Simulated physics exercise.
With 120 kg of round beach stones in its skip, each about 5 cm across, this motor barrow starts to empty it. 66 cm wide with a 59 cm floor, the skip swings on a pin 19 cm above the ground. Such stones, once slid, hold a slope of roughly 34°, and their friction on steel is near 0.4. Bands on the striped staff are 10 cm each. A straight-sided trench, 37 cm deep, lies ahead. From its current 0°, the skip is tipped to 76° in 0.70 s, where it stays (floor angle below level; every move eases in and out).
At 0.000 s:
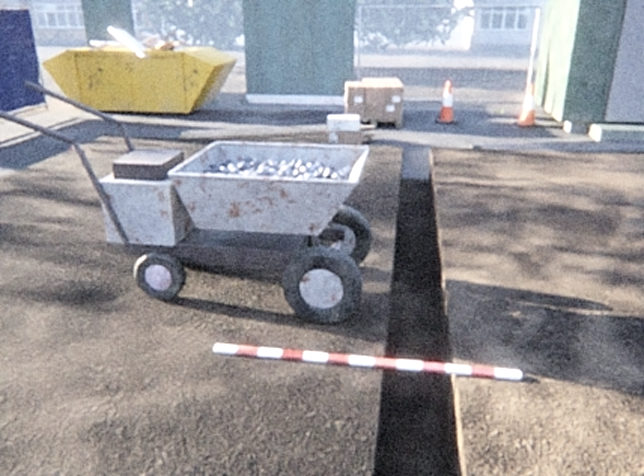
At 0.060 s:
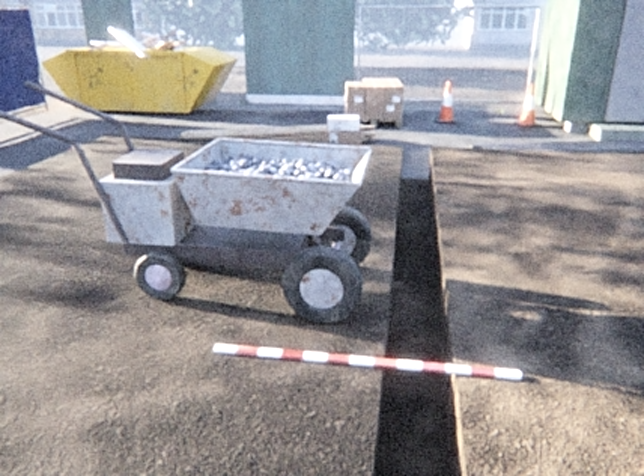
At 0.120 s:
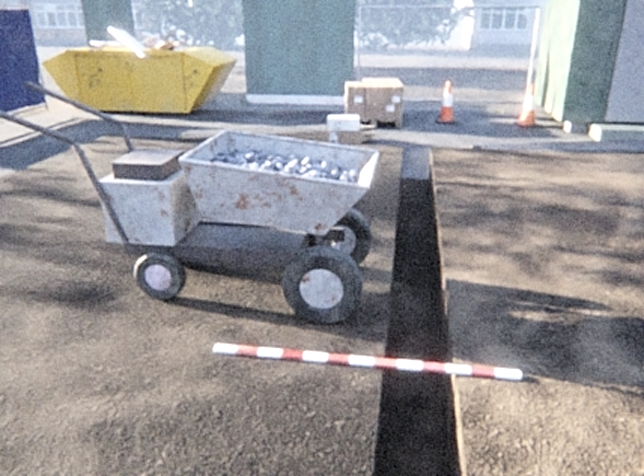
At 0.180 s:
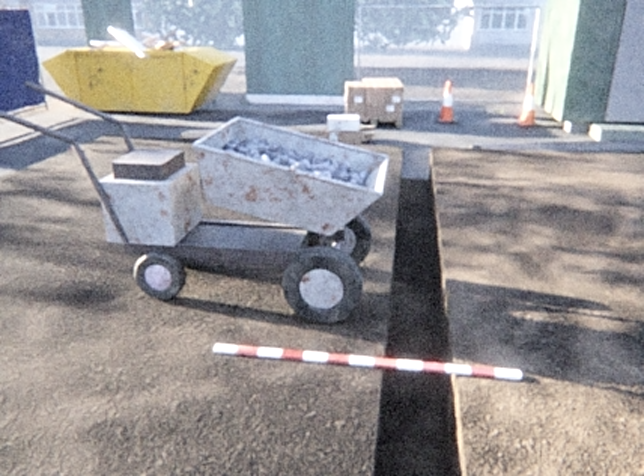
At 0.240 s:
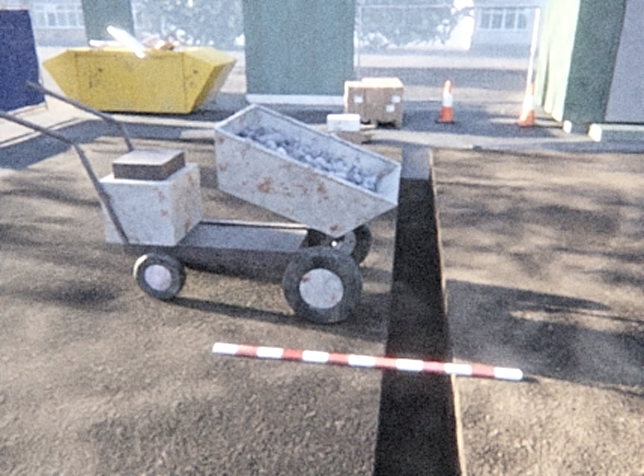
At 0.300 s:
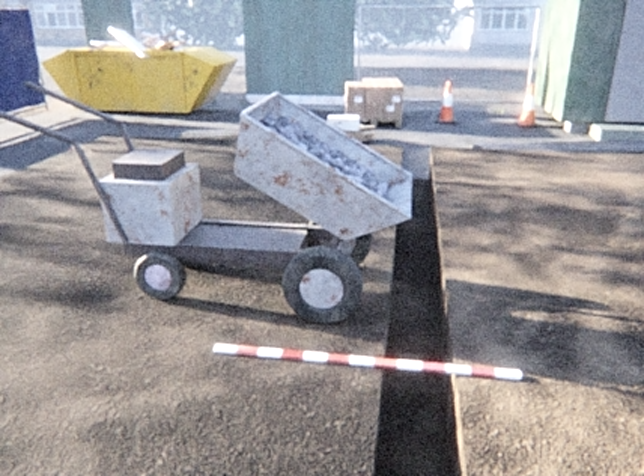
A grey motor barrow stood still beside a dark trench while its skip of round stones tilted steadily toward the right, its back end rising and its front lip reaching out over the trench.
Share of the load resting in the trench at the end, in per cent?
17 per cent.
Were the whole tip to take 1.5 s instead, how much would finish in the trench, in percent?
It would be near 25 per cent.
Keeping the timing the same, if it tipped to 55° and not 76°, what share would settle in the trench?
Then about 10 per cent.
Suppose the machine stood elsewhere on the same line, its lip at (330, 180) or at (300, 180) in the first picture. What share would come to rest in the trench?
35 % and 75 %.
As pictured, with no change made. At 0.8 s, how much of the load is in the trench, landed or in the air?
Close to 0 per cent at that time.
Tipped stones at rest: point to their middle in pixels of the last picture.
About (511, 301).
After 0.5 s the floor is at 64°; 100 % in the skip; the foremost stones are at (430, 249).
After 0.8 s the floor is at 76°; 55 % in the skip, 2 % in the trench, 43 % past the trench; the foremost stones are at (530, 309).
After 1.1 s the floor is at 76°; 10 % in the skip, 6 % in the trench, 84 % past the trench; the foremost stones are past the picture's edge.
After 3.1 s the floor is at 76°; 0 % in the skip, 17 % in the trench, 83 % past the trench; the foremost stones are past the picture's edge.
